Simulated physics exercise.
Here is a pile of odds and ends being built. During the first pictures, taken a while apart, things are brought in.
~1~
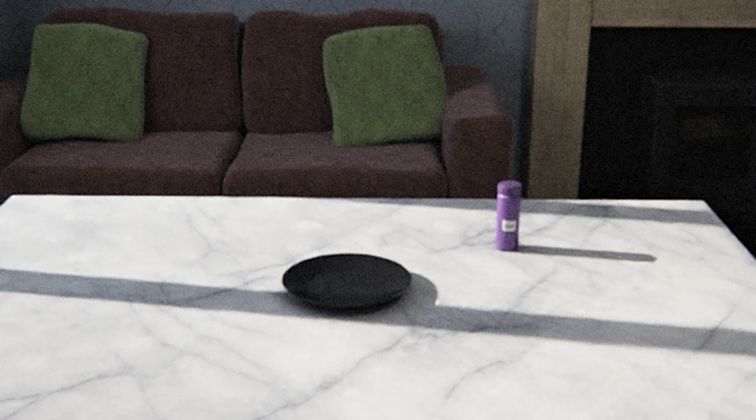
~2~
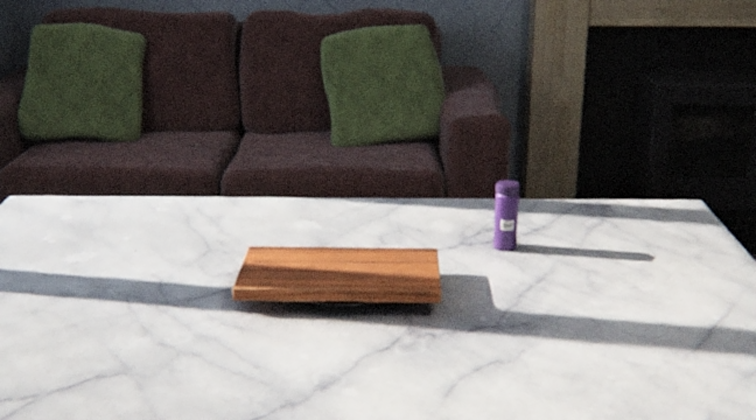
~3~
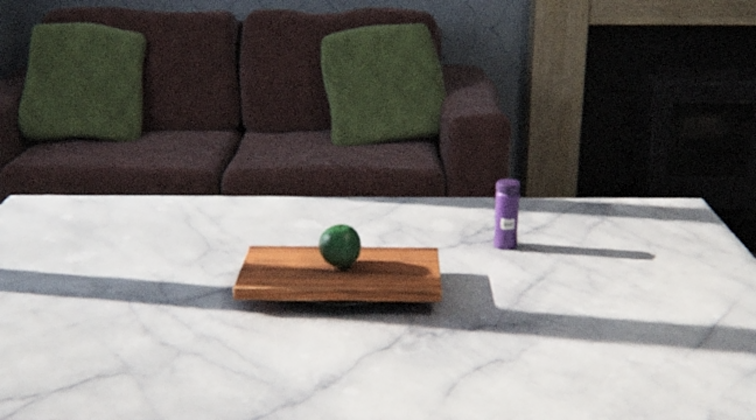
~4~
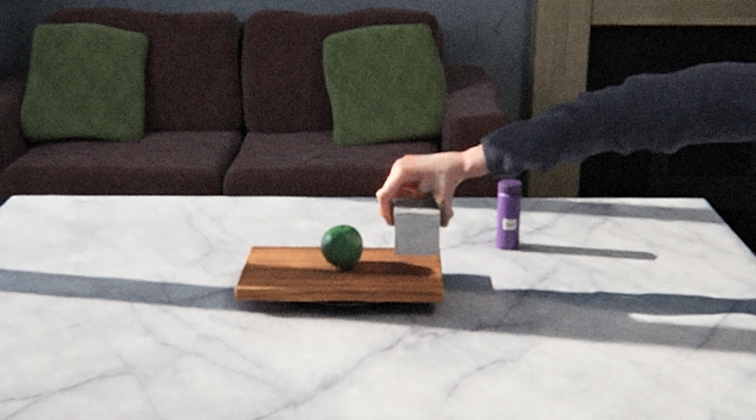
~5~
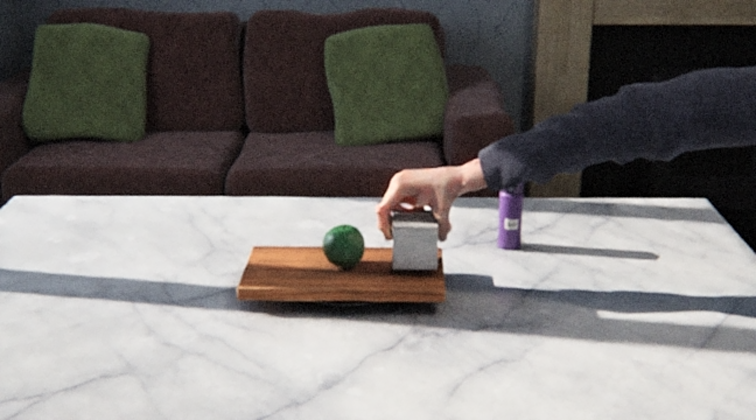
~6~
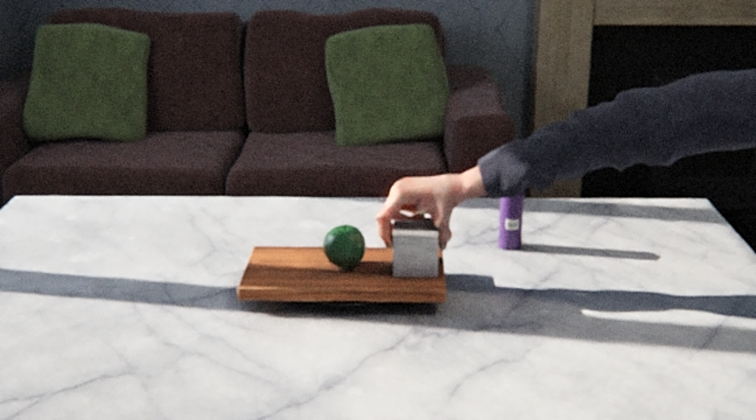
At the start, a black plate sits on a marble table near a purple shaker; a wooden board then takes the plate's place, and a round green apple appears on it. A hand reaches in from the right and lowers a pale block onto the board's right side, still touching it.
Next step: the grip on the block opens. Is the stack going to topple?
No, it stays up.
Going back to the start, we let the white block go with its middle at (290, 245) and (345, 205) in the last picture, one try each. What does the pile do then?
Stays standing, then topples over.
Then, 0.20 s on from there, no change.
Then, 0.50 s on from there, white block resting near (415, 247).
In the end, all 5 unmoved. At the end, from the last picture's camera, white block near (415, 247). The pile holds.
